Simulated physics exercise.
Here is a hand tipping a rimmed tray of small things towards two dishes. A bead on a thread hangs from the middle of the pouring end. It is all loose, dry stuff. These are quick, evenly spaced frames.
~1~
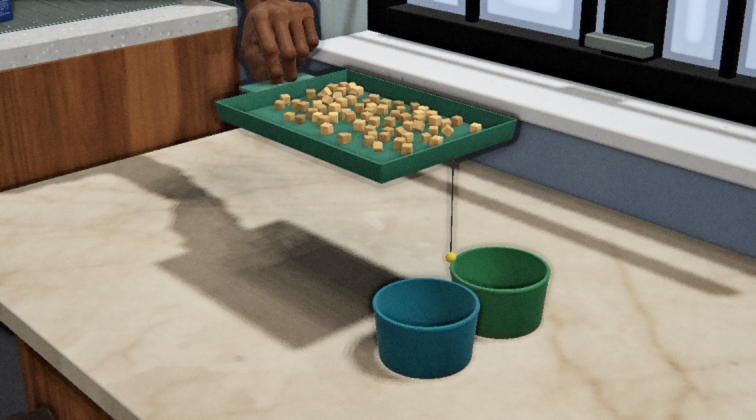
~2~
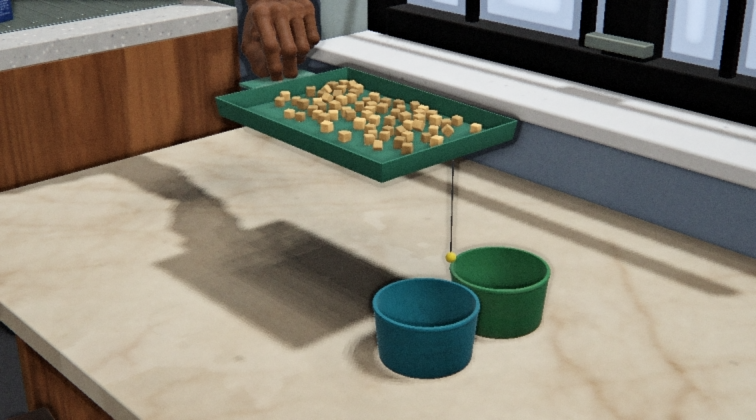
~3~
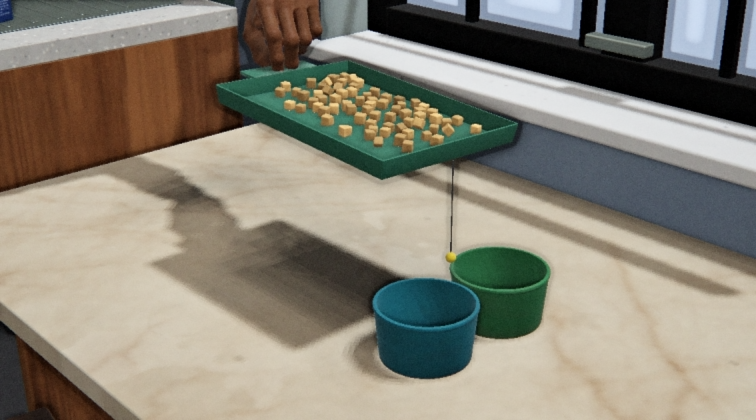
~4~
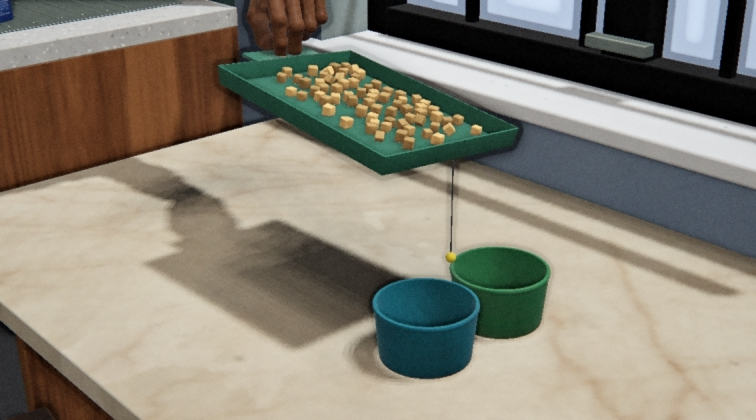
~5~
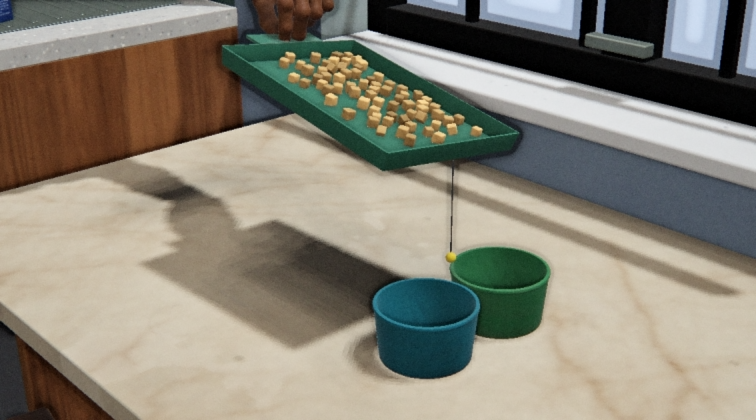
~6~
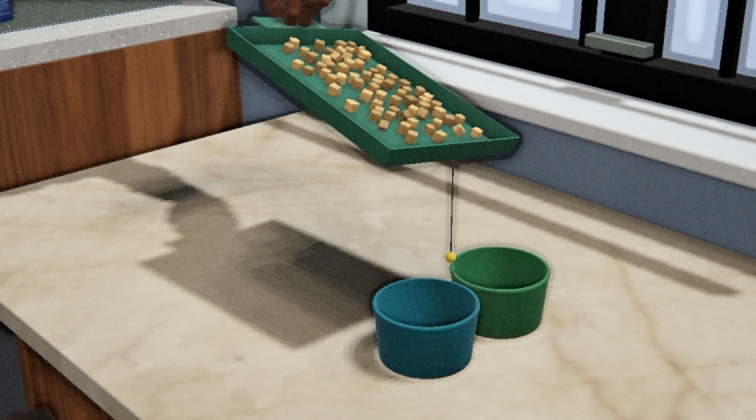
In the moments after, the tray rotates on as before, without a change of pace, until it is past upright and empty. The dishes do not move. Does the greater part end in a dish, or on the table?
They take less than half between them.
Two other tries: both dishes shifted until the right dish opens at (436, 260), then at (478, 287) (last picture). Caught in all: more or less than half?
At the first place under half, at the second under half.
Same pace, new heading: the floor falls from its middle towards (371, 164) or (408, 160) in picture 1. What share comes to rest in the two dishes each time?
Near 60 % and 70 %.
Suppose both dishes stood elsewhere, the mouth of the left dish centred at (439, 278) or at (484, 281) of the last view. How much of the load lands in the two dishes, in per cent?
The first gives 70 %, the second 50 %.
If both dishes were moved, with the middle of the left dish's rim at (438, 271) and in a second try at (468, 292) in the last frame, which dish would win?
First right, then right.
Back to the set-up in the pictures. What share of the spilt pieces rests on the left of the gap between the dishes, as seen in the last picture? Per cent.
Some 0 per cent.
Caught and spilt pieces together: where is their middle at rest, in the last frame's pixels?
Near (541, 288).
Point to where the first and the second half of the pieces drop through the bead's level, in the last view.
Early half (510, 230), late half (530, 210).
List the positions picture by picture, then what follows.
Corners of the pouring end at (381, 163) and (513, 120), level; middle of the load at (370, 112), small wooden cubes; left dish at (463, 342); right dish at (536, 305); bead on its thread at (451, 257), in the first picture.
Corners of the pouring end at (382, 162) and (513, 121), level; middle of the load at (370, 111), in the second picture.
Corners of the pouring end at (383, 159) and (514, 123), tipped barely, lowest at the right corner; middle of the load at (370, 106), in the third picture.
Corners of the pouring end at (385, 155) and (515, 127), tipped a little, lowest at the right corner; middle of the load at (372, 99), in the fourth picture.
Corners of the pouring end at (388, 151) and (515, 132), tipped a little, lowest at the right corner; middle of the load at (374, 91), in the fifth picture.
Corners of the pouring end at (391, 147) and (516, 136), tipped clearly, lowest at the right corner; middle of the load at (376, 84); left dish at (463, 342); right dish at (536, 305), in the sixth picture.
Soon, tray tipped steeply; nearly all on the tray; a stray few in the air.
A while on, tray tipped past a quarter turn; nearly all on the tray; a stray few in the right dish; a small part outside both; a stray few in the air.
Towards the end, tray tipped past a quarter turn; about a third in the right dish; about two thirds outside both.
Finally, tray tipped past a quarter turn; none in the left dish; about a third in the right dish; about two thirds outside both.
